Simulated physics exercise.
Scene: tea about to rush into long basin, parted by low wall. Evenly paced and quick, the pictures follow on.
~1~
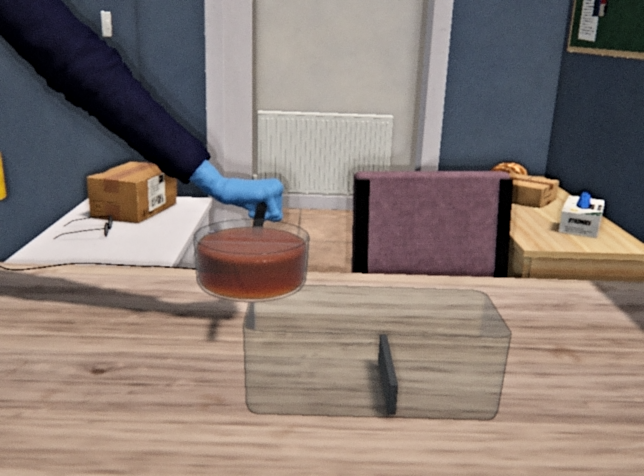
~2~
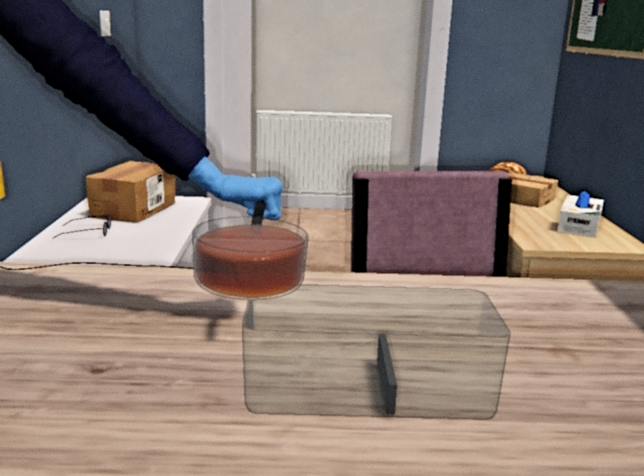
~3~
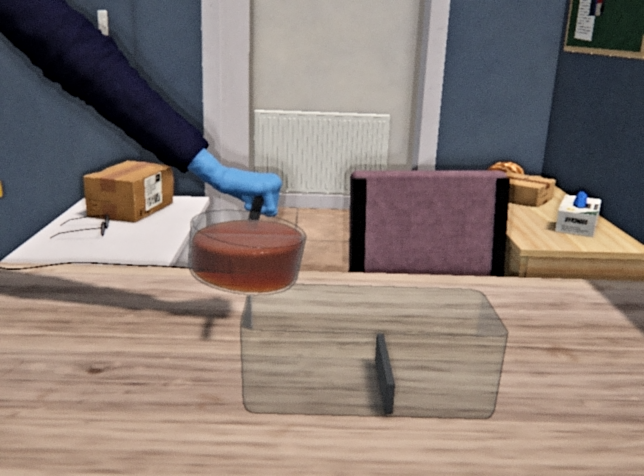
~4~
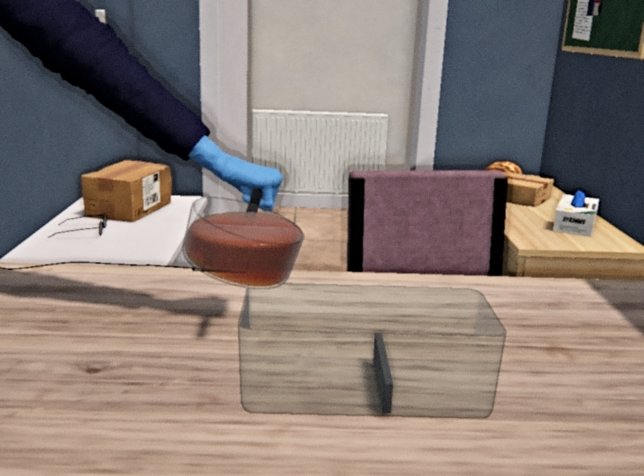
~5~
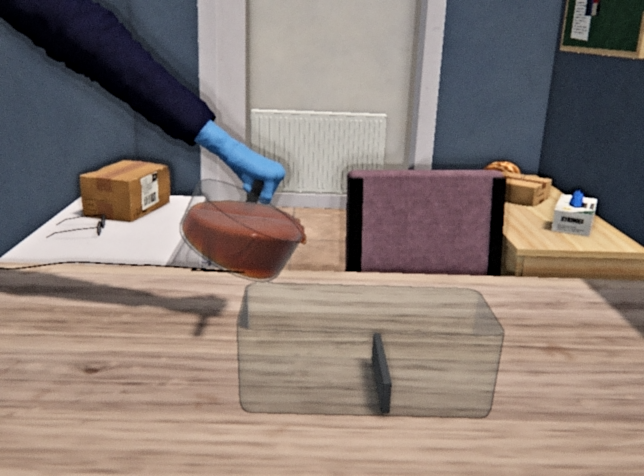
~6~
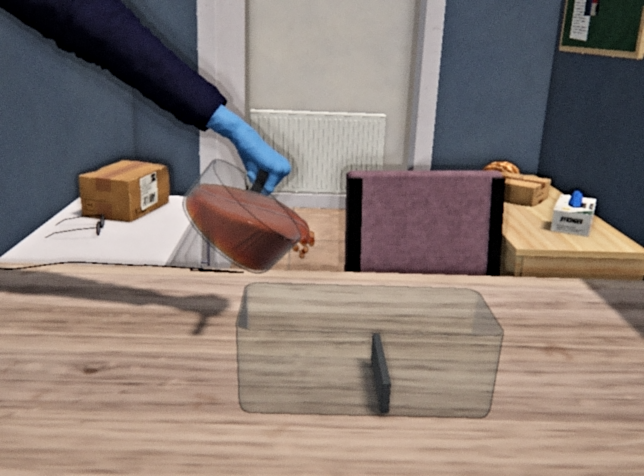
In an office, a blue-gloved hand steadily tips a round clear container of reddish-brown liquid rightward.
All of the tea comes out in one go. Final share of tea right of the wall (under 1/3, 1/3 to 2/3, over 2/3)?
1/3 to 2/3.
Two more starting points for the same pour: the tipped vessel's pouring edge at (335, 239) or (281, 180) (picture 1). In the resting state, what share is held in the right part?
Estimate, first then second: 60 per cent and 30 per cent.
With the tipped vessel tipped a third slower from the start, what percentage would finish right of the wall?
It comes to near 50 per cent.
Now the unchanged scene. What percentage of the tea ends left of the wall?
I'd say near 45 in a hundred.
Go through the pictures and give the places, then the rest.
The first picture shows tilt 0°; pouring edge (309, 238); surface from (198, 240) to (307, 243); the long basin's rim runs from (249, 306) to (498, 314); the wall's top is at (388, 359).
The second picture shows tilt 2°; pouring edge (307, 238); surface from (197, 238) to (306, 240).
The third picture shows tilt 7°; pouring edge (305, 238); surface from (194, 233) to (304, 235).
The fourth picture shows tilt 16°; pouring edge (303, 238); surface from (190, 224) to (304, 233); 1 per cent is over the edge.
The fifth picture shows tilt 27°; pouring edge (301, 237); surface from (189, 208) to (299, 229); 4 per cent is over the edge.
The sixth picture shows tilt 40°; pouring edge (300, 238); surface from (191, 188) to (286, 218); 7 per cent is over the edge.
A moment on, the tilt is 114° and 25 per cent is still to pour, 16 is left of the wall and 0 right of it.
Next, the tilt is 120° and 1 per cent is still to pour, 27 is left of the wall and 65 right of it.
Then the tilt is 120° and 0 per cent is still to pour, 36 is left of the wall and 36 right of it.
Later the tilt is 120° and 1 per cent is still to pour, 45 is left of the wall and 45 right of it.
Finally, 47 per cent lies left of the wall, 46 right of it and 7 outside.
